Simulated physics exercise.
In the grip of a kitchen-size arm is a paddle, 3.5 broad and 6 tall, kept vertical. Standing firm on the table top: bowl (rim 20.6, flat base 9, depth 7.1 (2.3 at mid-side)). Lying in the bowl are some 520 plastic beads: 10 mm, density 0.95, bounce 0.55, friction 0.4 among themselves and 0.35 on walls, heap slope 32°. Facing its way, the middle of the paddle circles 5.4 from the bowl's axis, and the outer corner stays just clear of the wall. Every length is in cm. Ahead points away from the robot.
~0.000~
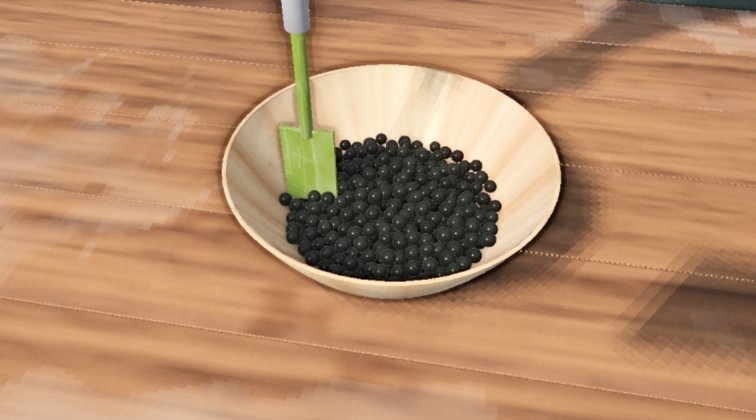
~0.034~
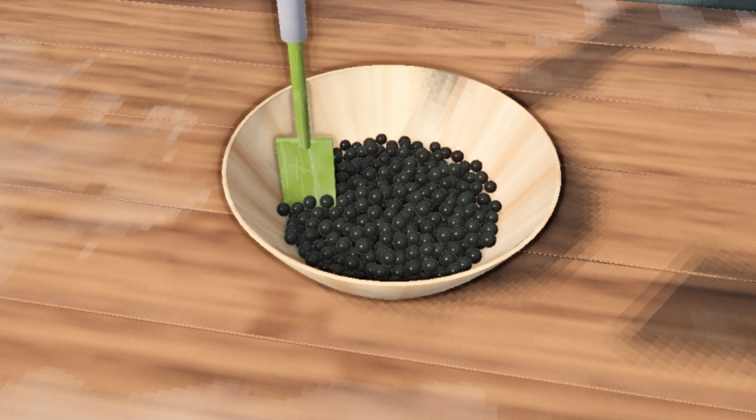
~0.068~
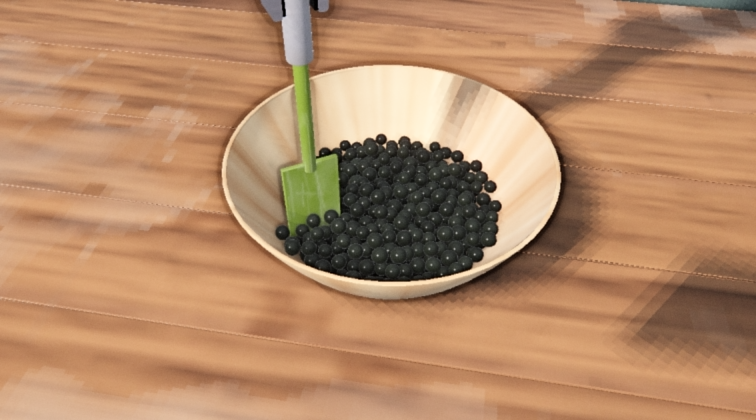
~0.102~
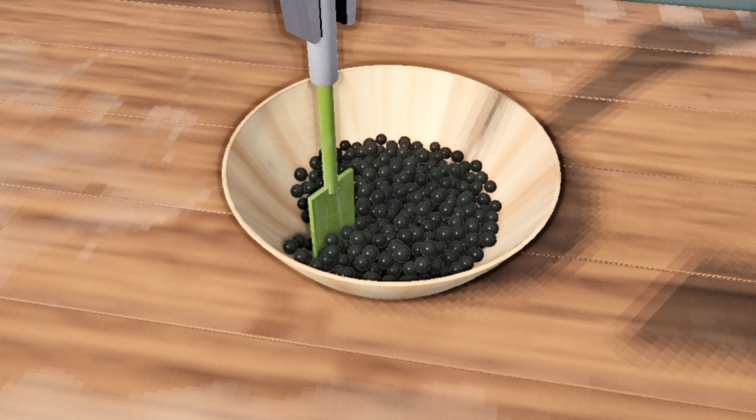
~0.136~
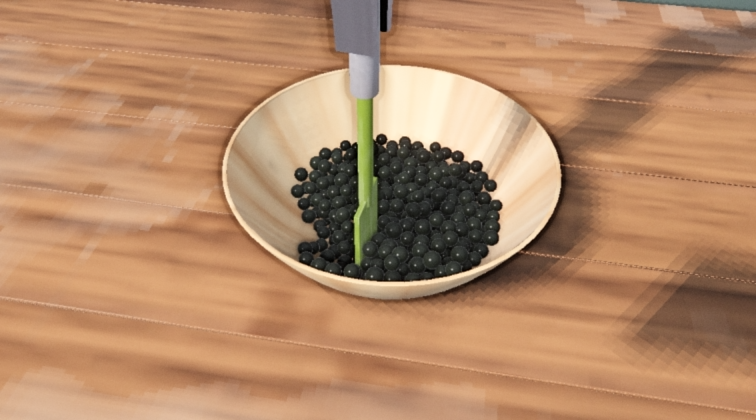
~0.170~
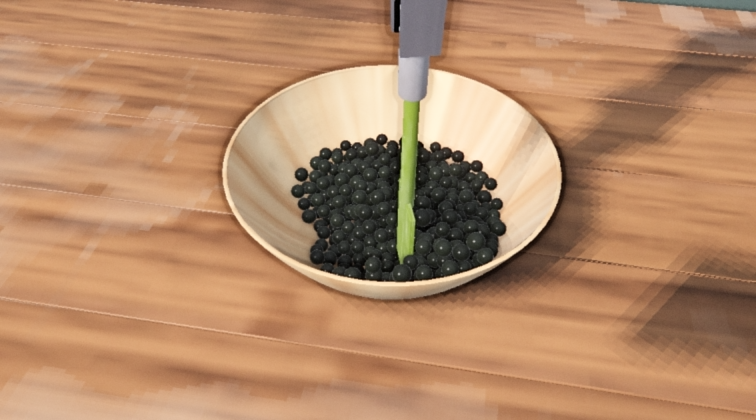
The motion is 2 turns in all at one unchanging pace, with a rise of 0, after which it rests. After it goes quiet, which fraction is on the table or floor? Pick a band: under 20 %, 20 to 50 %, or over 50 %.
Band: Under 20 %.
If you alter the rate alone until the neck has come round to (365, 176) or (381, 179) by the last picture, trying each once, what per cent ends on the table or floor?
Roughly 5 and 5 percent, in that order.
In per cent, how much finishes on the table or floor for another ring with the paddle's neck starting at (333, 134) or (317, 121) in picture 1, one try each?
Close to 0 per cent for the first and close to 10 per cent for the second.
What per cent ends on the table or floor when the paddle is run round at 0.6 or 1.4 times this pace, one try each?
First try close to 0, second close to 30, in per cent.
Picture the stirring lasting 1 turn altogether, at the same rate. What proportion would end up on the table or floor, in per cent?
Close to 5 in a hundred.
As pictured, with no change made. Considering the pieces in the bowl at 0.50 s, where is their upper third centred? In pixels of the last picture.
I'd put its middle near (313, 174).
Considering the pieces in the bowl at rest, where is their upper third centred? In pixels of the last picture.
Looks like roughly (335, 212) to me.
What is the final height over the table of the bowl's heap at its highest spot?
Measured height: Some 6.5 cm.
After 0.50 s, 347° round, highest piece 9 above the table; 493 in the bowl, 22 on the table or floor, 7 in flight or on the tool.
After 0.83 s, 226° round, highest piece 9 above the table; 473 in the bowl, 45 on the table or floor, 4 in flight or on the tool.
After 1.20 s, 0° round, highest piece 6 above the table; 461 in the bowl, 61 on the table or floor.
After 1.90 s, 0° round, highest piece 6 above the table; 461 in the bowl, 61 on the table or floor.
In the end, 461 in the bowl, 61 on the table or floor. That is 12 % on the table or floor.
